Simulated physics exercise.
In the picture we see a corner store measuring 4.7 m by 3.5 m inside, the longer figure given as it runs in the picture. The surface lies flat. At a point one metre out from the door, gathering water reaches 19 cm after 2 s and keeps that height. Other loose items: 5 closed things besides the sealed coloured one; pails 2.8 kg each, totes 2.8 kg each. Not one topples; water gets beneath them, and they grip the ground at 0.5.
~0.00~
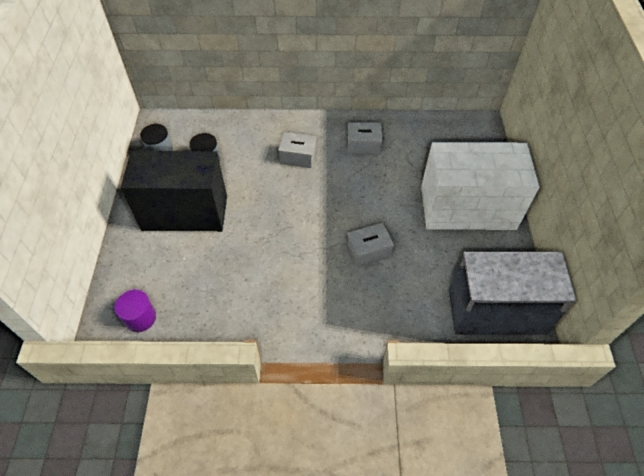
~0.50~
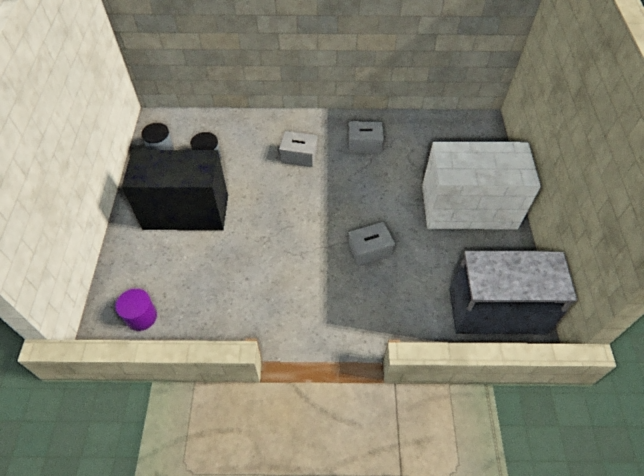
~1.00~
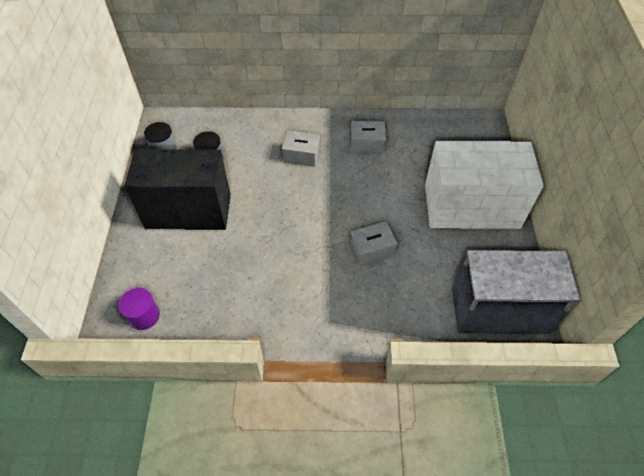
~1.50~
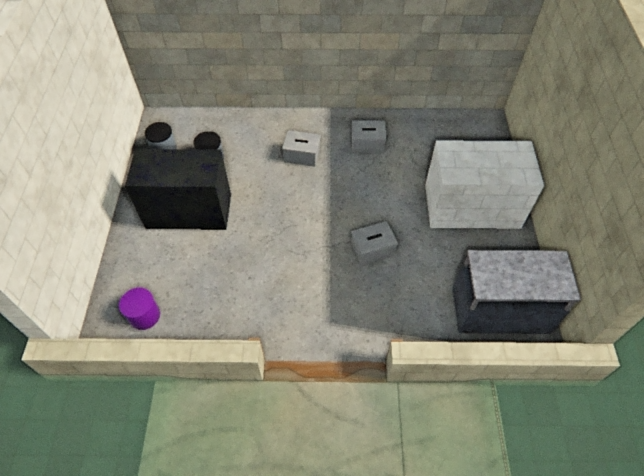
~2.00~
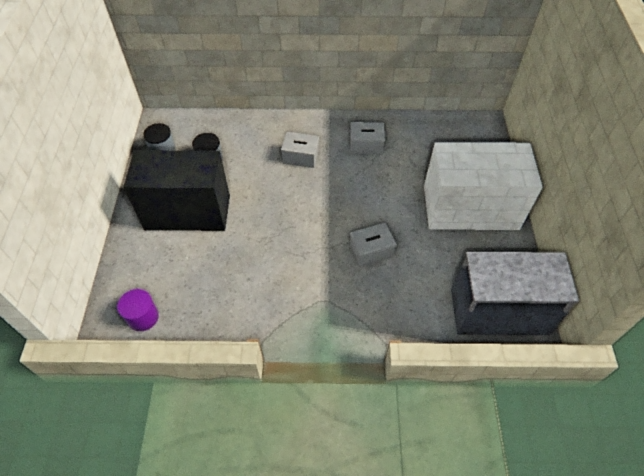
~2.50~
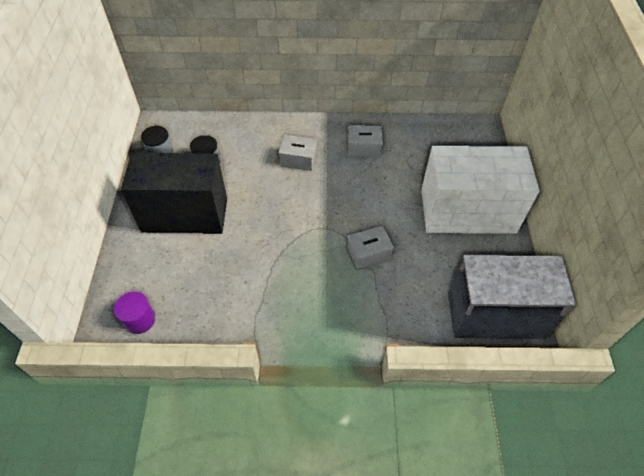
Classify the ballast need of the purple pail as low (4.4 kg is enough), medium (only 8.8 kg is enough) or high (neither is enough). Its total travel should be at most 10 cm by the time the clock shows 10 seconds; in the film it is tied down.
Medium.
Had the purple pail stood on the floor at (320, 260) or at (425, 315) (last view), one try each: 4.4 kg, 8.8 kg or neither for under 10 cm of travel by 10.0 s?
For the first spot both come up short, for the second the lighter suffices.
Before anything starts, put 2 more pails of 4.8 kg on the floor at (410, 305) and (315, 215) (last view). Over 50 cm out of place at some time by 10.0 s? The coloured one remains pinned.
In that order: Short of it, more.
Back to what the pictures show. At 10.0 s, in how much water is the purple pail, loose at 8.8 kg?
Depth: Approx. 6 cm.
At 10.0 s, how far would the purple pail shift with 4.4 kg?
Shift: About 30 cm.
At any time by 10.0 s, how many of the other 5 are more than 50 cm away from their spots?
I get 5.
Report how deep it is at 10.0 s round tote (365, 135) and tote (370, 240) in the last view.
About 10 and 9 cm.
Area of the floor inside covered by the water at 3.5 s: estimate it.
Somewhere about 6.5 m2, give or take.
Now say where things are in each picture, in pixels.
In the first picture, the purple pail at (132, 304) rests on the ground; 0.0 m2 under water; 0 of 6 have shifted.
In the second picture, the purple pail at (133, 303), on the bottom; water covers 0.0 m2; 0 of 6 have shifted.
In the third picture, the purple pail at (136, 302), on the bottom; water covers 0.0 m2; 0 of 6 have shifted.
In the fourth picture, the purple pail at (136, 302), on the bottom; water covers 0.0 m2; 0 of 6 have shifted.
In the fifth picture, the purple pail at (135, 304), on the bottom; 0.5 m2 under water; 0 of 6 have shifted.
In the sixth picture, the purple pail at (131, 306), on the bottom; 1.5 m2 under water; 0 of 6 have shifted.
After 3.5 s the purple pail would be 0 cm from its start with 4.4 kg and 0 cm from its start with 8.8 kg; 0 cm of water round it then.
After 4.5 s the purple pail would be 0 cm from its start with 4.4 kg and 0 cm from its start with 8.8 kg; 0 cm of water round it then.
After 7.0 s the purple pail would be 0 cm from its start with 4.4 kg and 0 cm from its start with 8.8 kg; 2 cm of water round it then.
After 10.0 s the purple pail would be 28 cm from its start with 4.4 kg and 0 cm from its start with 8.8 kg; 6 cm of water round it then.
